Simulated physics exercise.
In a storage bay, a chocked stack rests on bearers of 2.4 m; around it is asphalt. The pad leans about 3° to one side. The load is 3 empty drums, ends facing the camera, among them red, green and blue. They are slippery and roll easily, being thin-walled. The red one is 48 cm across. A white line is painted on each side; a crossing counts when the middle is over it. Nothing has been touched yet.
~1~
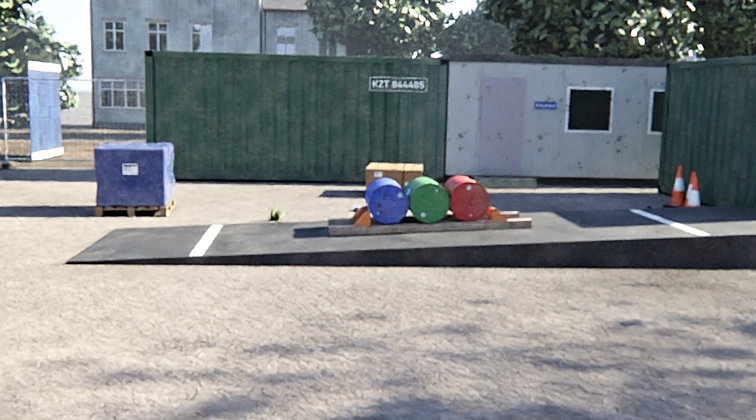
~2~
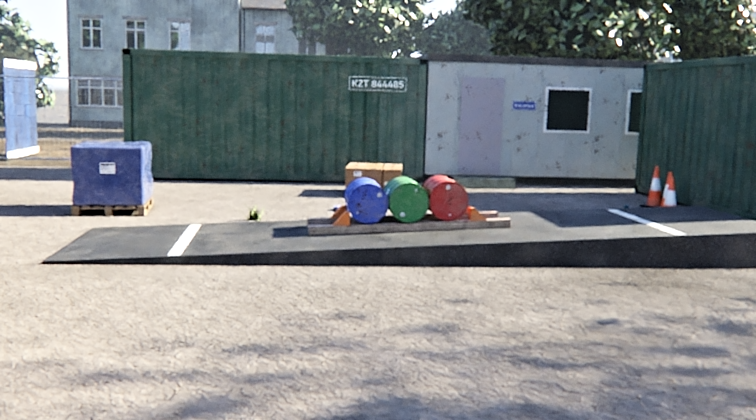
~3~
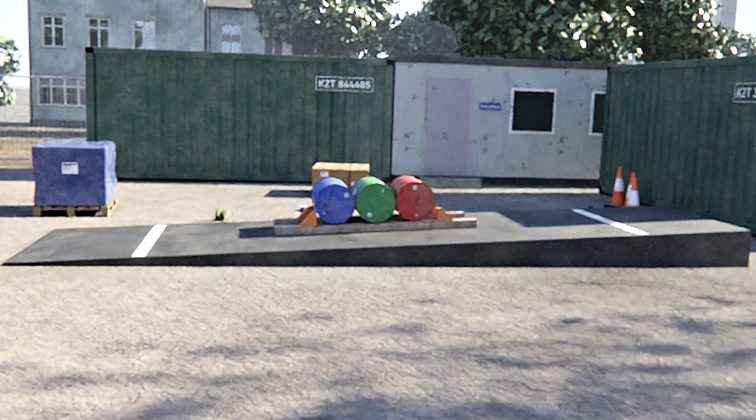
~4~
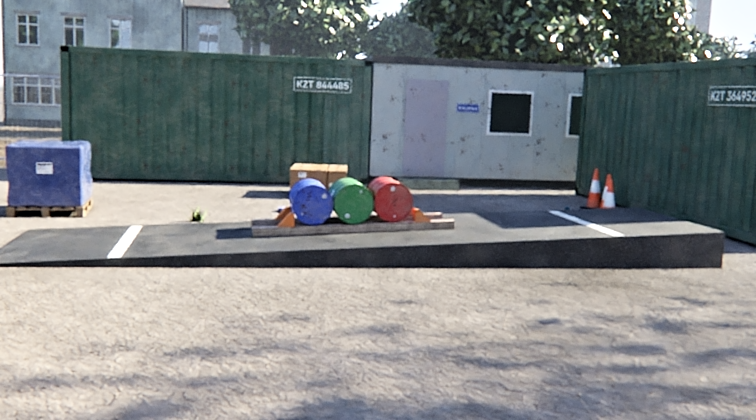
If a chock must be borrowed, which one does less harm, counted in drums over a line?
The right one loses fewer.
With the left chock gone, after 2.9 s, red is on the bearers, 105 cm from the bearers' left end, rolling left; green is on the bearers, 55 cm from the bearers' left end, rolling left; blue is on the bearers, 5 cm from the bearers' left end, rolling left; 0 of 3 have crossed.
With the left chock gone, finally, red is past the left line; green is past the left line; blue is past the left line; 3 of 3 have crossed.
With the right chock gone, after 0.8 s, red is on the bearers, 75 cm from the bearers' right end; green is on the bearers, 120 cm from the bearers' left end; blue is on the bearers, 70 cm from the bearers' left end; 0 of 3 have crossed.
With the right chock gone, finally, red is on the bearers, 75 cm from the bearers' right end; green is on the bearers, 120 cm from the bearers' left end; blue is on the bearers, 70 cm from the bearers' left end; 0 of 3 have crossed.
